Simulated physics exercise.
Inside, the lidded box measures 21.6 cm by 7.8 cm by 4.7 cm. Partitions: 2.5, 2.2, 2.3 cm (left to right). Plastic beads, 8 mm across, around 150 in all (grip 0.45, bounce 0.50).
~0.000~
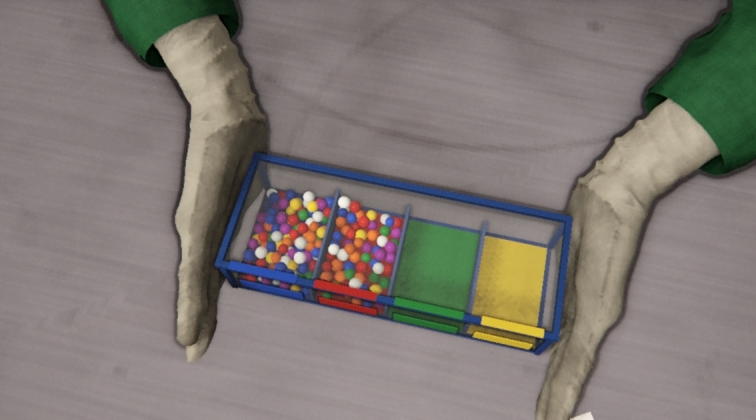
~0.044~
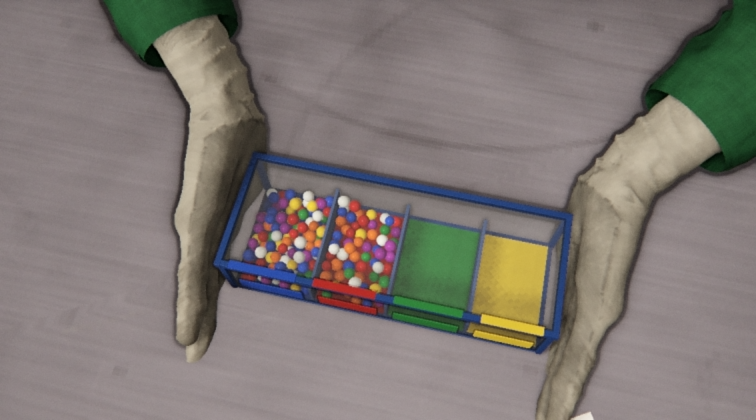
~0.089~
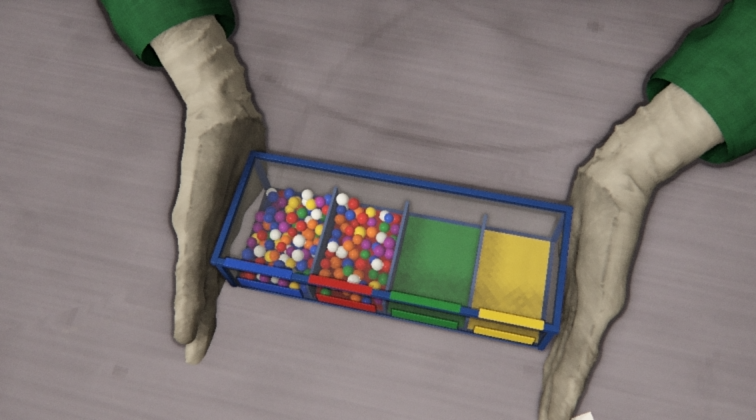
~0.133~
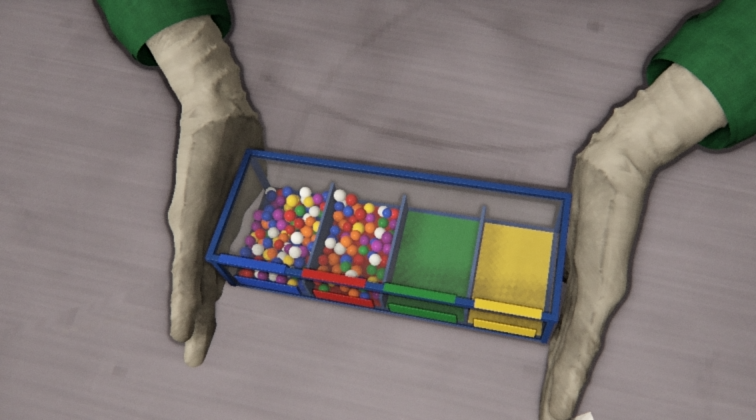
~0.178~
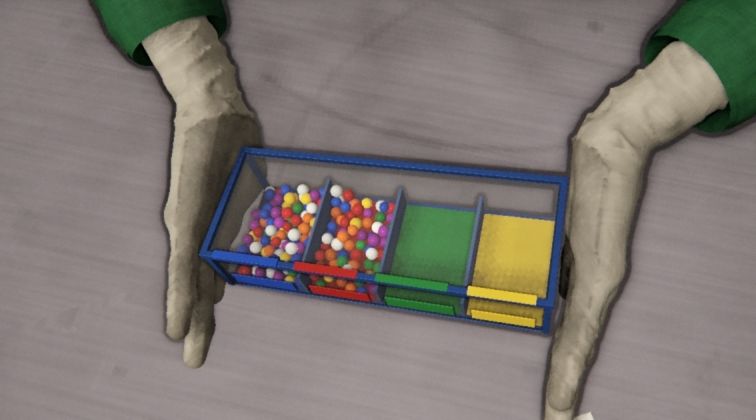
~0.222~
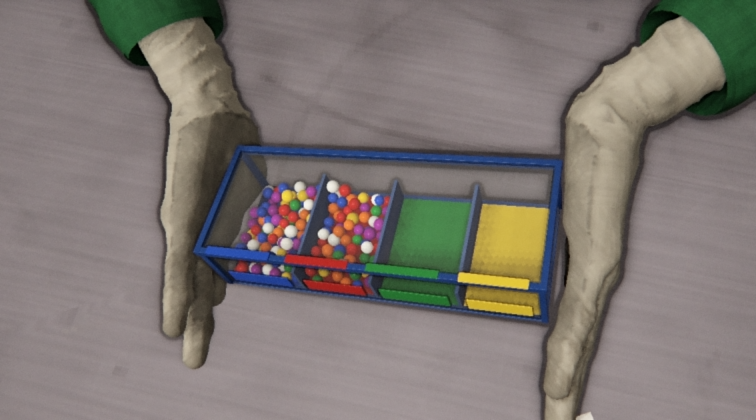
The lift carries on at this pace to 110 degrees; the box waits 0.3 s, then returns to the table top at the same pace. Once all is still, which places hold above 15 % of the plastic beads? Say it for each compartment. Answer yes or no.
Red compartment: No; blue compartment: Yes; green compartment: No; yellow compartment: No.
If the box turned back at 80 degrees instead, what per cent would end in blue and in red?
In that case blue 65, red 35.
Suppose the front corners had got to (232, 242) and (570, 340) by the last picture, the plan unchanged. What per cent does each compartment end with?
Red 0, blue 0, green 0, yellow 100.
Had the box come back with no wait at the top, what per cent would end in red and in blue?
Then: Red 5; blue 95.
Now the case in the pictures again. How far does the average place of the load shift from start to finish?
Some 2.5 cm.
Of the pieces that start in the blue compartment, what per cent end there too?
Roughly 100 per cent.
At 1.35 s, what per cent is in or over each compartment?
Red 10, blue 90, green 0, yellow 0.
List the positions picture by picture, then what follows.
Box tilt 0 degrees, front corners at (223, 262) and (552, 334); red 40 %, blue 60 %, in the first frame.
Box tilt 1 degrees, front corners at (222, 261) and (553, 332), in the second frame.
Box tilt 3 degrees, front corners at (219, 259) and (553, 326), lowest corner left back, in the third frame.
Box tilt 7 degrees, front corners at (214, 256) and (551, 315), lowest corner left back, in the fourth frame.
Box tilt 12 degrees, front corners at (208, 252) and (547, 301), lowest corner left back, in the fifth frame.
Box tilt 16 degrees, front corners at (203, 249) and (540, 285), lowest corner left back; red 40 %, blue 60 %. The box's pace is about 100 degrees a second, in the sixth frame.
Then, at 1.35 s, tilt 110 degrees; red 10 %, blue 90 %.
Then, at 2.09 s, tilt 57 degrees; red 5 %, blue 95 %.
After 2.87 s, tilt 0 degrees; red 5 %, blue 95 %.
In the end, at 3.4 s, red 5 %, blue 95 %, green 0 %, yellow 0 %.
